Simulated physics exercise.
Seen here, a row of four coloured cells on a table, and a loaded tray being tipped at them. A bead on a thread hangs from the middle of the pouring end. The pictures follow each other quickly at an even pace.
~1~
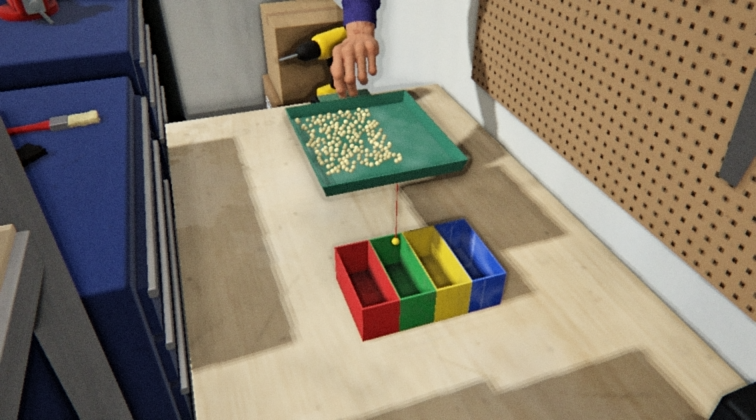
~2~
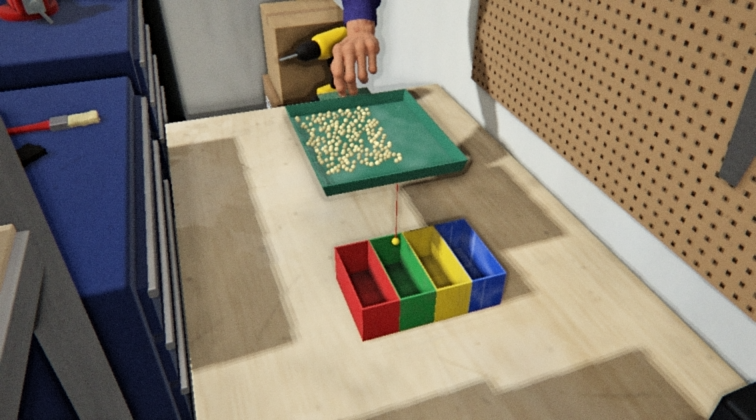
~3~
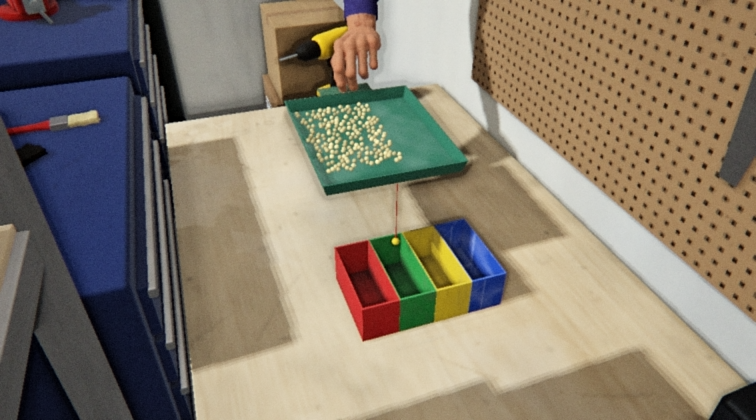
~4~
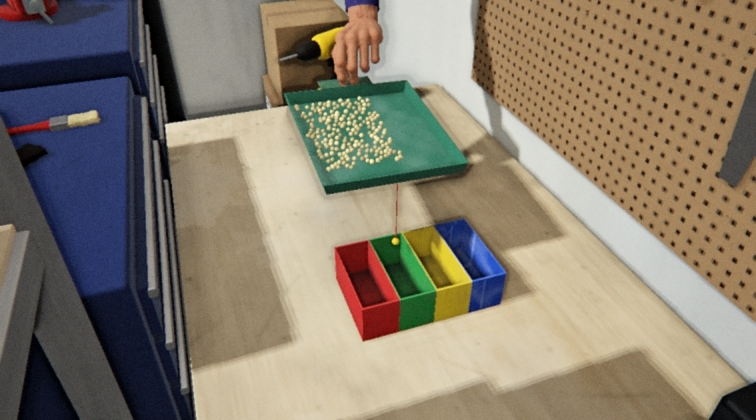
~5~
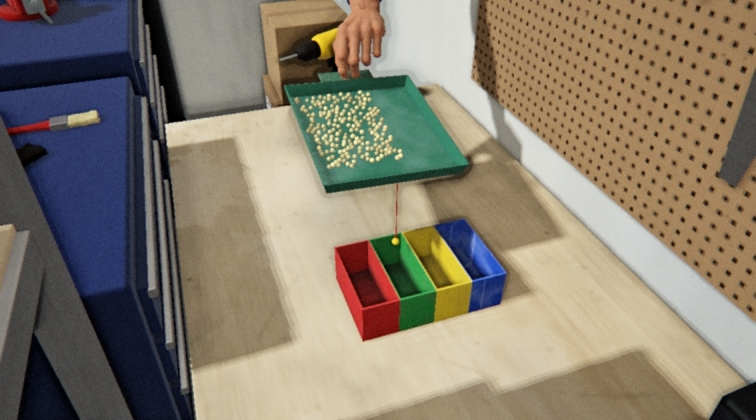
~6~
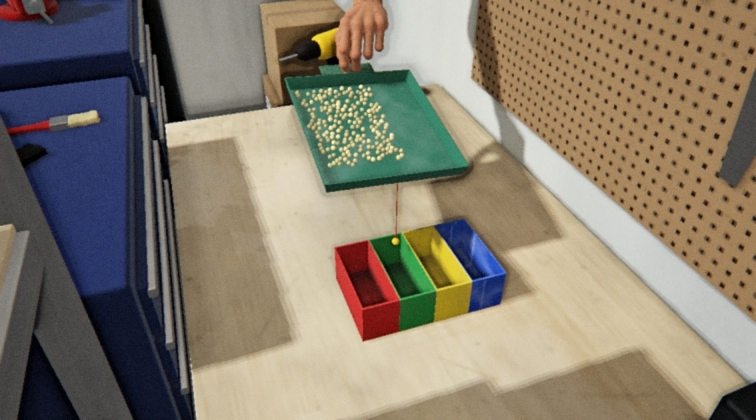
A workshop with a pale wooden tabletop is seen from above at an angle, with blue drawers on the left and a pegboard wall on the right. A hand grips the far side of a green tray of pale beans, above a row of red, green, yellow and blue cells, a small bead hanging between. The hand slowly raises the tray's far side, tilting it slightly toward the cells, while the beans stay bunched at left and the camera stays still.
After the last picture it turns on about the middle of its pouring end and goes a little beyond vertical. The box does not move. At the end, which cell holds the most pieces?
Most goes to the blue cell.
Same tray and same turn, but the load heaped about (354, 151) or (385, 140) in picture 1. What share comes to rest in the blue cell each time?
In turn 60 and 70 in a hundred.
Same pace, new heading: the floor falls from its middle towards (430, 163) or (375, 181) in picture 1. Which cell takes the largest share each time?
At the first place the cell in blue, at the second the red one.
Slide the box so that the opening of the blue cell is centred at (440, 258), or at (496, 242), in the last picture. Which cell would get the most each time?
One: The blue cell. Two: That yellow cell.
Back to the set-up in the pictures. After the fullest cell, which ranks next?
Next in line is the cell in yellow.
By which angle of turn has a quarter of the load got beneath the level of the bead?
Roughly 95°.
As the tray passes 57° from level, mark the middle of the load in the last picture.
Close to (420, 175).
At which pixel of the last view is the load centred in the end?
Close to (452, 278).
Soon, tray tipped steeply; nearly all on the tray; a stray few in the blue cell; a stray few in the green cell; a stray few in the yellow cell; a stray few falling or outside the box.
A while on, tray tipped right over; about a third on the tray; about a quarter in the blue cell; a small part in the yellow cell; a stray few in the green cell; about a third falling or outside the box.
Towards the end, tray tipped past a quarter turn; about half in the blue cell; about a third in the yellow cell; a small part in the green cell.
Finally, tray tipped past a quarter turn; about half in the blue cell; about a third in the yellow cell; a small part in the green cell; none in the red cell.
